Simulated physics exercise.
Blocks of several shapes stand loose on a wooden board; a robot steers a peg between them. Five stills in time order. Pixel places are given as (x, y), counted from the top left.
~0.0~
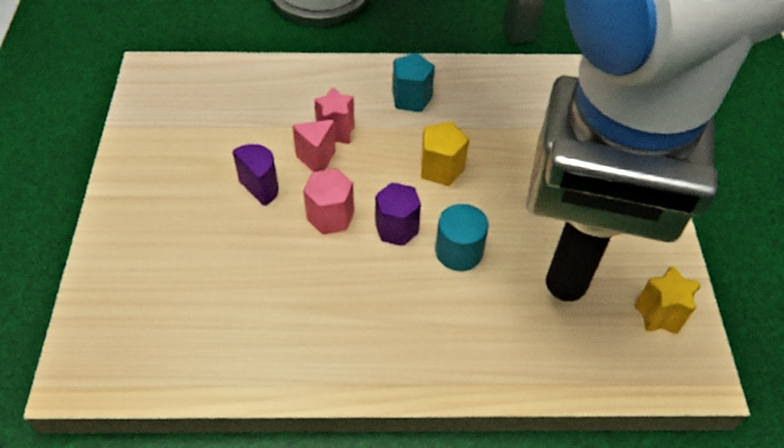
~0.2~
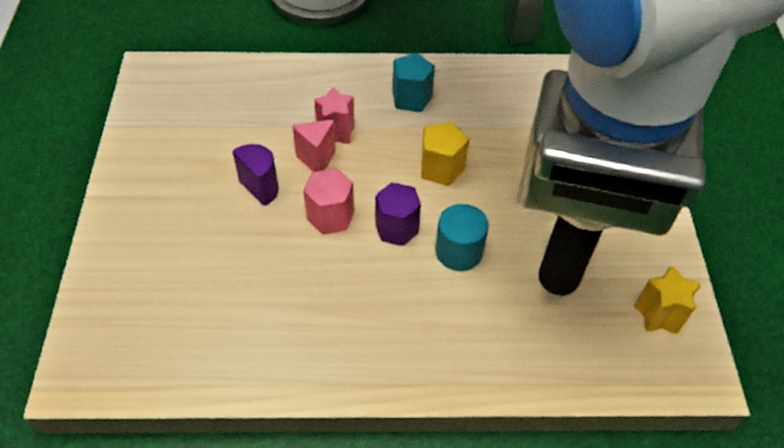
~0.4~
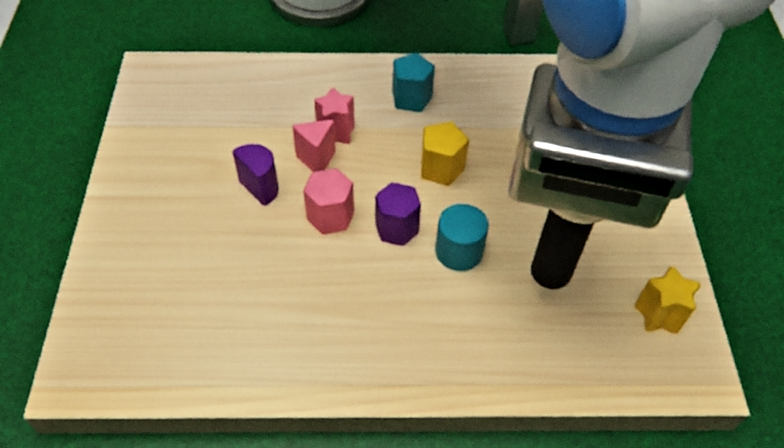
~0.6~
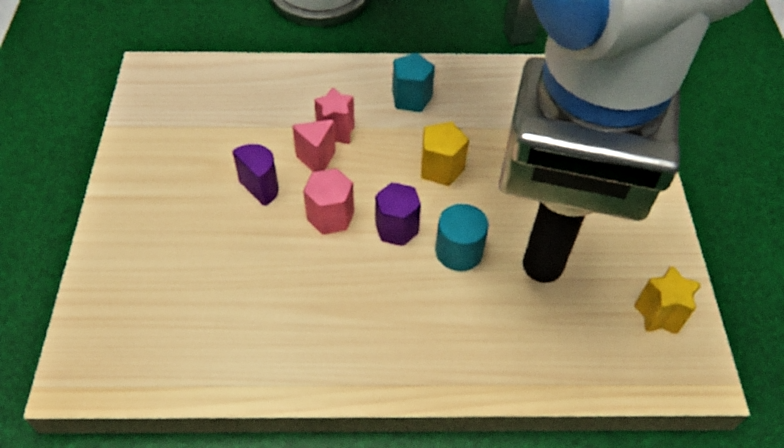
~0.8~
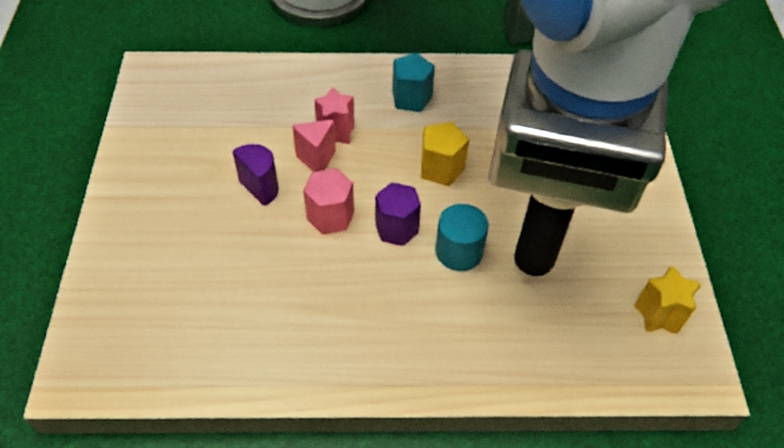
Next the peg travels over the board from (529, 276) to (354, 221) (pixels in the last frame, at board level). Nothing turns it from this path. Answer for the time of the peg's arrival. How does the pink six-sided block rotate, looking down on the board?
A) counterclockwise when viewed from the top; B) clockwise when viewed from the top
A.
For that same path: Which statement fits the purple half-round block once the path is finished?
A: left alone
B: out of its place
A - left alone.
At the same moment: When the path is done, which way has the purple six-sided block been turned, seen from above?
Anticlockwise.
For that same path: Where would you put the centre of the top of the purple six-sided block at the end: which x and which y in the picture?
It should be at (332, 140) by then.
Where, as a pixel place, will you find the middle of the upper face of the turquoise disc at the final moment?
In the picture, that point is around (368, 159).
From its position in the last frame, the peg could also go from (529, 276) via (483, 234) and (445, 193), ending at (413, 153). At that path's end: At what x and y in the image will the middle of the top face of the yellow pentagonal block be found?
At (430, 96).
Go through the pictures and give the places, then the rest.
In the first frame, peg tip (566, 285); block tops, purple half-round block (255, 157); pink three-sided block (314, 130); pink six-sided block (328, 186); purple six-sided block (398, 199); turquoise disc (464, 223).
In the second frame, peg (558, 279); blocks unchanged.
In the third frame, peg (551, 273); blocks unchanged.
In the fourth frame, peg (542, 267); blocks unchanged.
In the fifth frame, peg (534, 260); purple half-round block (255, 157); pink three-sided block (314, 130); pink six-sided block (328, 186); purple six-sided block (398, 199); turquoise disc (464, 223).
On the path given first. One third of the way, peg (471, 242); purple six-sided block (388, 195); turquoise disc (433, 210).
Two thirds of the way, peg (409, 222); pink six-sided block (307, 180), turned 35° anticlockwise; purple six-sided block (346, 162), turned 60° anticlockwise; turquoise disc (388, 178).
At the end, peg (354, 204); purple half-round block in place; pink three-sided block (305, 126), turned 15° clockwise; pink six-sided block (307, 180), turned 35° anticlockwise; purple six-sided block (332, 140), turned 130° anticlockwise; turquoise disc (368, 159).
